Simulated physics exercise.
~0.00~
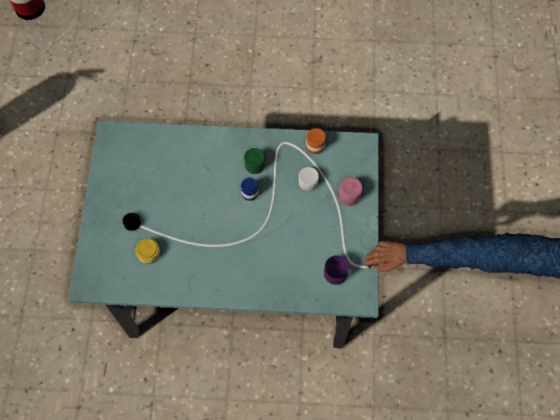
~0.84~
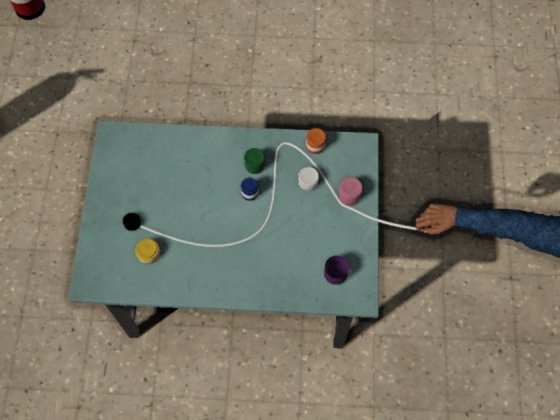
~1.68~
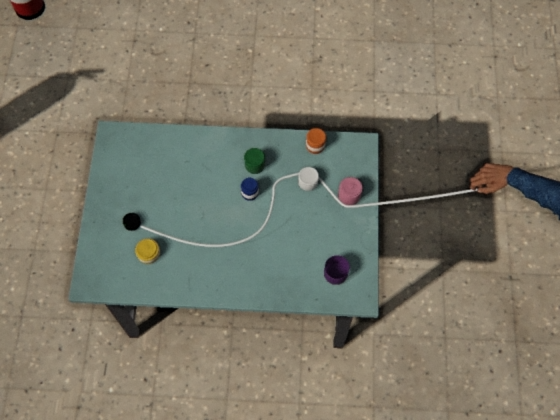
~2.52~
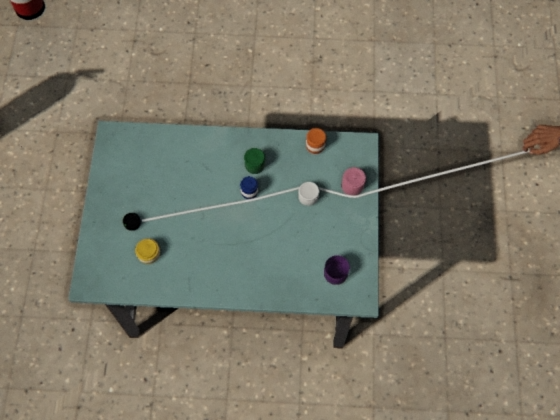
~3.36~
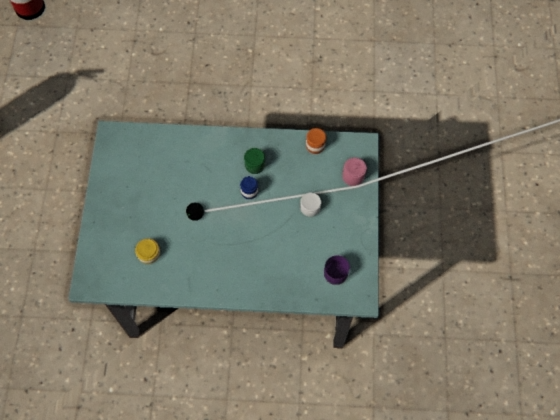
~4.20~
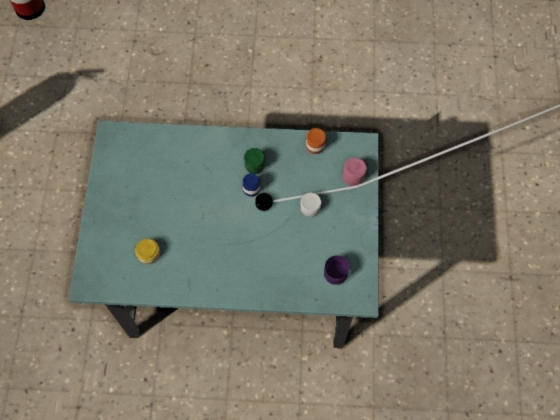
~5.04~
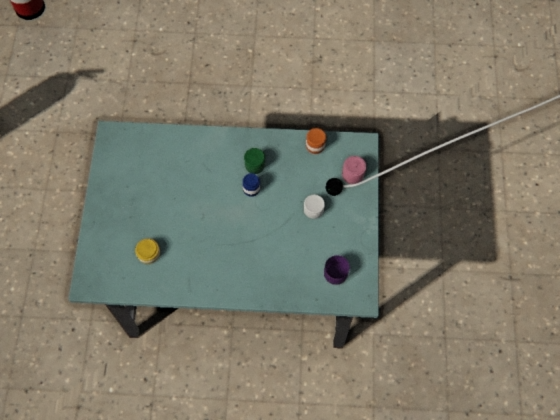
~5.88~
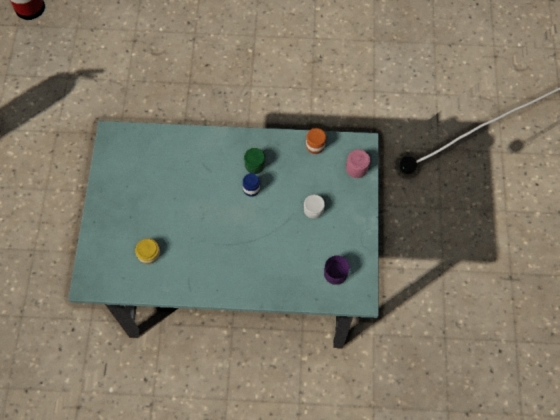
The clip opens on a teal table seen from above, where a white lead curves from a black disc at the left past seven colourful containers to a hand at the right. The hand draws the lead away to the right, and its curves straighten while the disc stays put. As the line tightens, the white tub shifts down and the pink pot shifts up. The disc then slides rightward, passing just below the blue jar, which barely moves, and between the white tub and pink pot. Finally it leaves the table's right edge, still trailing behind the lead, with all seven containers remaining on top.
